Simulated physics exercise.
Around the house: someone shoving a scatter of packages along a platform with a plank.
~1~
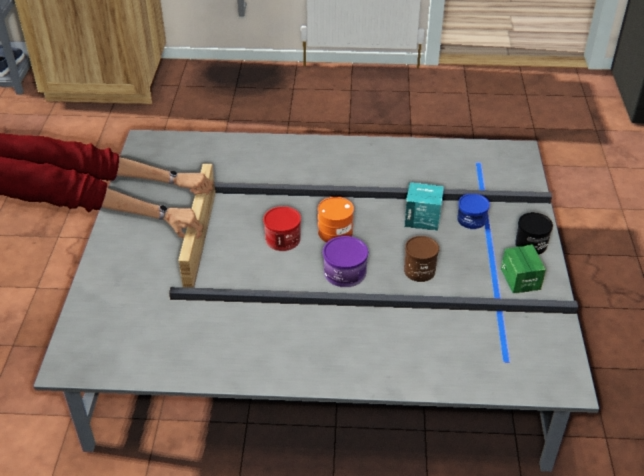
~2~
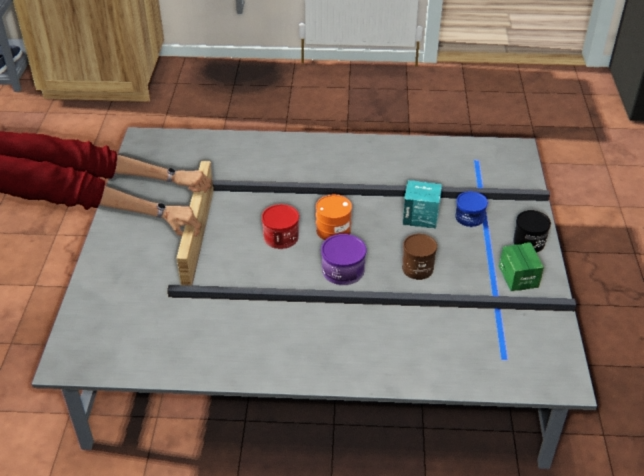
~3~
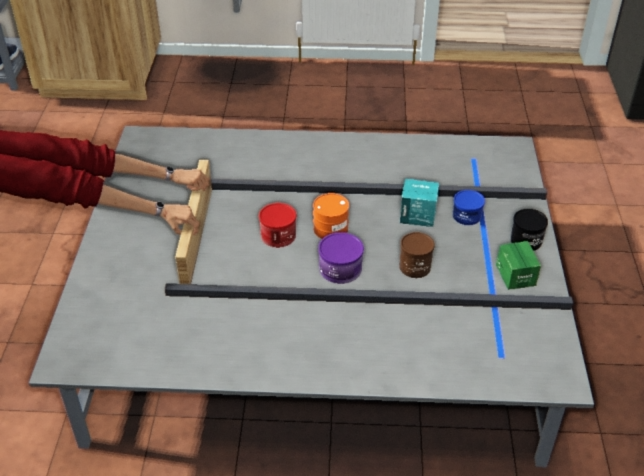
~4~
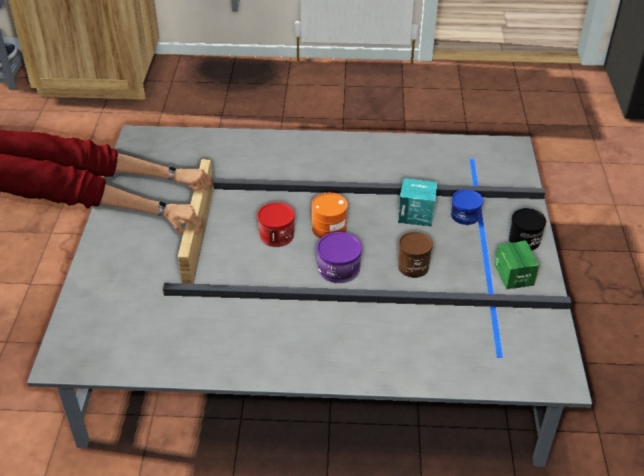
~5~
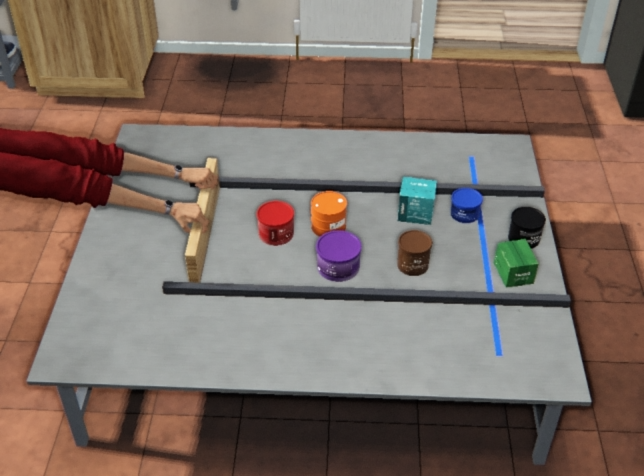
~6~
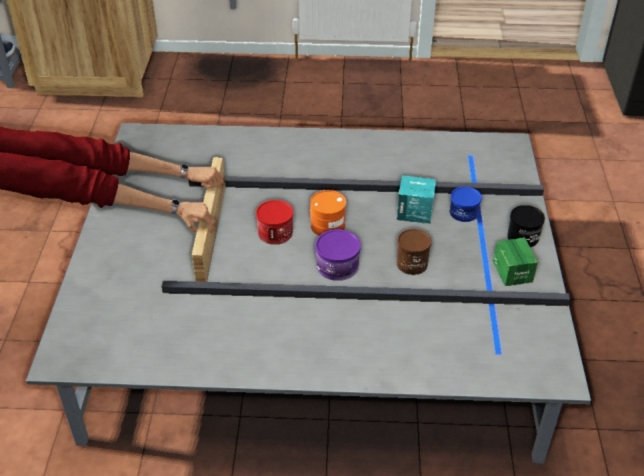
In a tiled room with a wooden cabinet at the back, a grey table is seen from above. Red-sleeved arms hold a wooden plank at the left between two dark rails, with red, orange, purple, brown and turquoise packages in the middle, and blue, black and green ones near a blue line at right. The view drifts very slightly, then the hands slide the plank a little rightward, while the packages stay put.
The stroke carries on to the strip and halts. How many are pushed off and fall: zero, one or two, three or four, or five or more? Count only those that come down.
Outcome: The number that fall off is one or two.
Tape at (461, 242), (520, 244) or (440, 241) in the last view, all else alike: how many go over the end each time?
Try by try, 0, 5 and 0.
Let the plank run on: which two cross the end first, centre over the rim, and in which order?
They are the blue pail, then the green parcel.
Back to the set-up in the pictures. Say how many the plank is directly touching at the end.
In contact: 3.
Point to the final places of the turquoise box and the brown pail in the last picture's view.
About (526, 196), and the other about (543, 248).
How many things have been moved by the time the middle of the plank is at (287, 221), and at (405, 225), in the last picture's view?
By then 2, and 6.
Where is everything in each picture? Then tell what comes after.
Black pail (533, 234); green parcel (523, 269); blue pail (473, 212); plank (199, 225); tape (491, 250), in the first frame.
Green parcel (521, 267); turquoise box (422, 204), in the second frame.
Blue pail (468, 208); red pail (278, 226), in the third frame.
Black pail (527, 230); orange canister (329, 217), in the fourth frame.
Green parcel (516, 263); purple pail (339, 256), in the fifth frame.
Black pail (525, 227); green parcel (515, 262); blue pail (465, 205); plank (210, 219); tape (483, 243), in the sixth frame.
A little later, none off yet; black pail at rest near (525, 227); green parcel at rest near (515, 262); blue pail at rest near (465, 205).
Next, none off yet; black pail at rest near (525, 227); green parcel shifted a little near (526, 262); blue pail shifted well along near (511, 198).
When it is over, the number that fall off is one or two; down, blue pail and green parcel.
